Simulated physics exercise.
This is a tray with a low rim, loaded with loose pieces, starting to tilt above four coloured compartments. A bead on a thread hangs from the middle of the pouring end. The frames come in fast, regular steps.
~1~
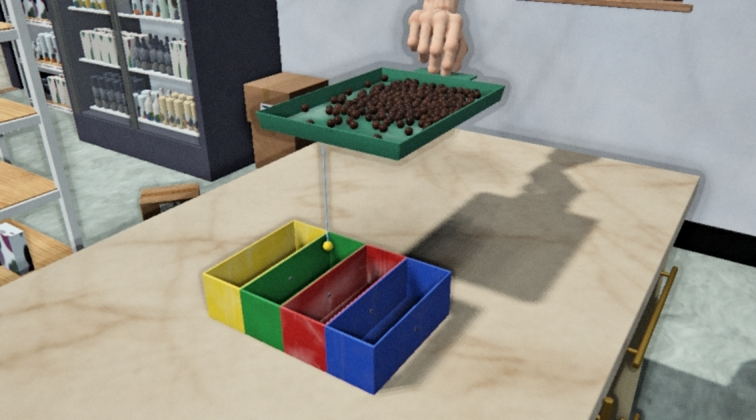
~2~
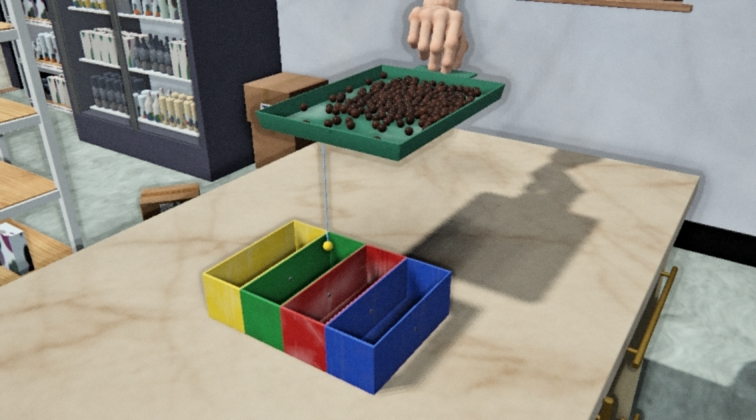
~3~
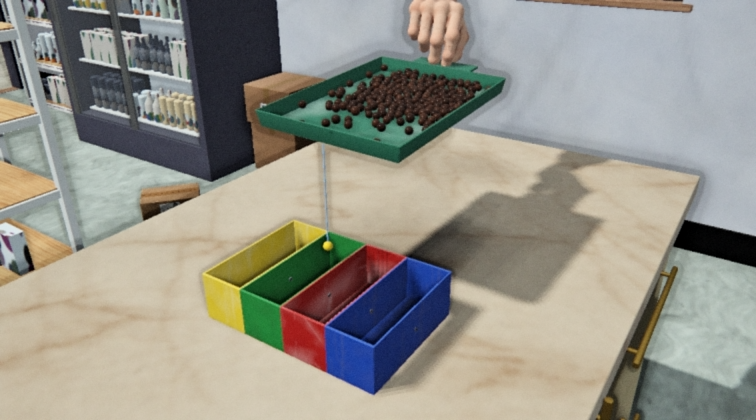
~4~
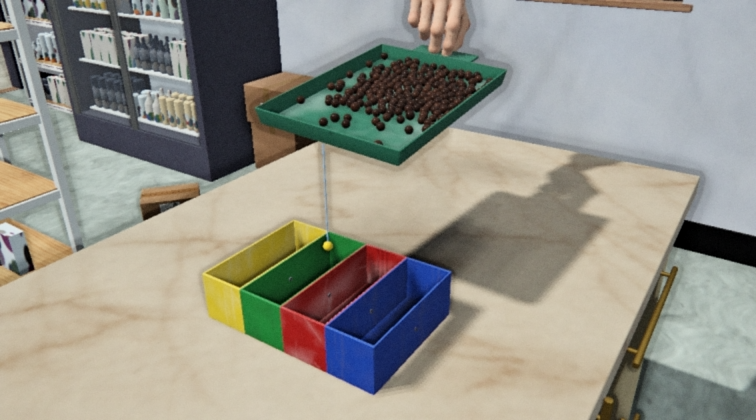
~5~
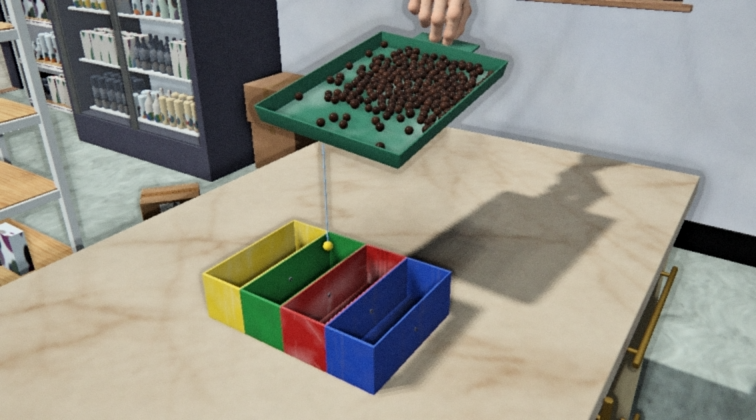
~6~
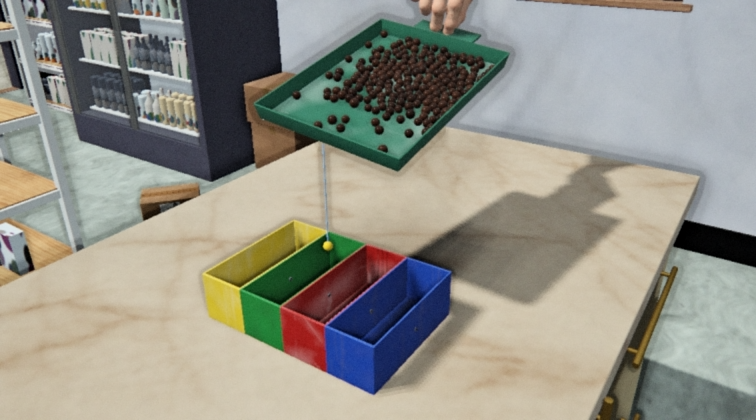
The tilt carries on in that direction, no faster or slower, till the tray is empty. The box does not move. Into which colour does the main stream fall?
The blue one ends fullest.
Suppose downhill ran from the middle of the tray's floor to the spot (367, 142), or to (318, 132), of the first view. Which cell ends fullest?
The first try: The blue cell. The second: Yellow.
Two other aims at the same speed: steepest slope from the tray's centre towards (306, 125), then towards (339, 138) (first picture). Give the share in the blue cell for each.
Roughly 0 per cent, and 10 per cent.
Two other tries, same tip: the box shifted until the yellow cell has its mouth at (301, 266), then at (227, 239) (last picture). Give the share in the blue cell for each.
Near 10 % and 10 %.
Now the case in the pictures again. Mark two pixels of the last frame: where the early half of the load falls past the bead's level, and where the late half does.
Around (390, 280) and then (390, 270).
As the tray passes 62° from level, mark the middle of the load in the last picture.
Roughly at (381, 141).
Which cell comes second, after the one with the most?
It is the red one.
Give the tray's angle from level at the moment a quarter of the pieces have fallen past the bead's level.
Around 75° of tilt.
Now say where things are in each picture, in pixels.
In the first frame, corners of the pouring end at (261, 112) and (398, 142), level; middle of the load at (408, 103), chocolate balls; bead on its thread at (328, 246); yellow cell at (224, 299); green cell at (262, 316); red cell at (304, 335); blue cell at (350, 356).
In the second frame, corners of the pouring end at (260, 111) and (398, 143), level; middle of the load at (408, 101).
In the third frame, corners of the pouring end at (260, 110) and (398, 145), tipped barely, lowest at the right corner; middle of the load at (408, 97), a small part on the move.
In the fourth frame, corners of the pouring end at (260, 107) and (398, 148), tipped a little, lowest at the right corner; middle of the load at (408, 90), a small part on the move.
In the fifth frame, corners of the pouring end at (259, 105) and (398, 152), tipped a little, lowest at the right corner; middle of the load at (408, 84), a small part on the move.
In the sixth frame, corners of the pouring end at (258, 103) and (398, 156), tipped clearly, lowest at the right corner; middle of the load at (408, 80), nearly all on the move; yellow cell at (224, 299); green cell at (262, 316); red cell at (304, 335); blue cell at (350, 356).
Soon, tray tipped steeply; most on the tray; a small part in the blue cell; a stray few in the red cell; a small part falling or outside the box.
A while on, tray tipped past a quarter turn; a stray few on the tray; about two thirds in the blue cell; about a quarter in the red cell; a small part falling or outside the box.
Towards the end, tray tipped past a quarter turn; most in the blue cell; about a quarter in the red cell; a stray few in the green cell; a small part falling or outside the box.
Finally, tray tipped past a quarter turn; most in the blue cell; about a quarter in the red cell; a stray few in the green cell; none in the yellow cell; a small part outside the box.
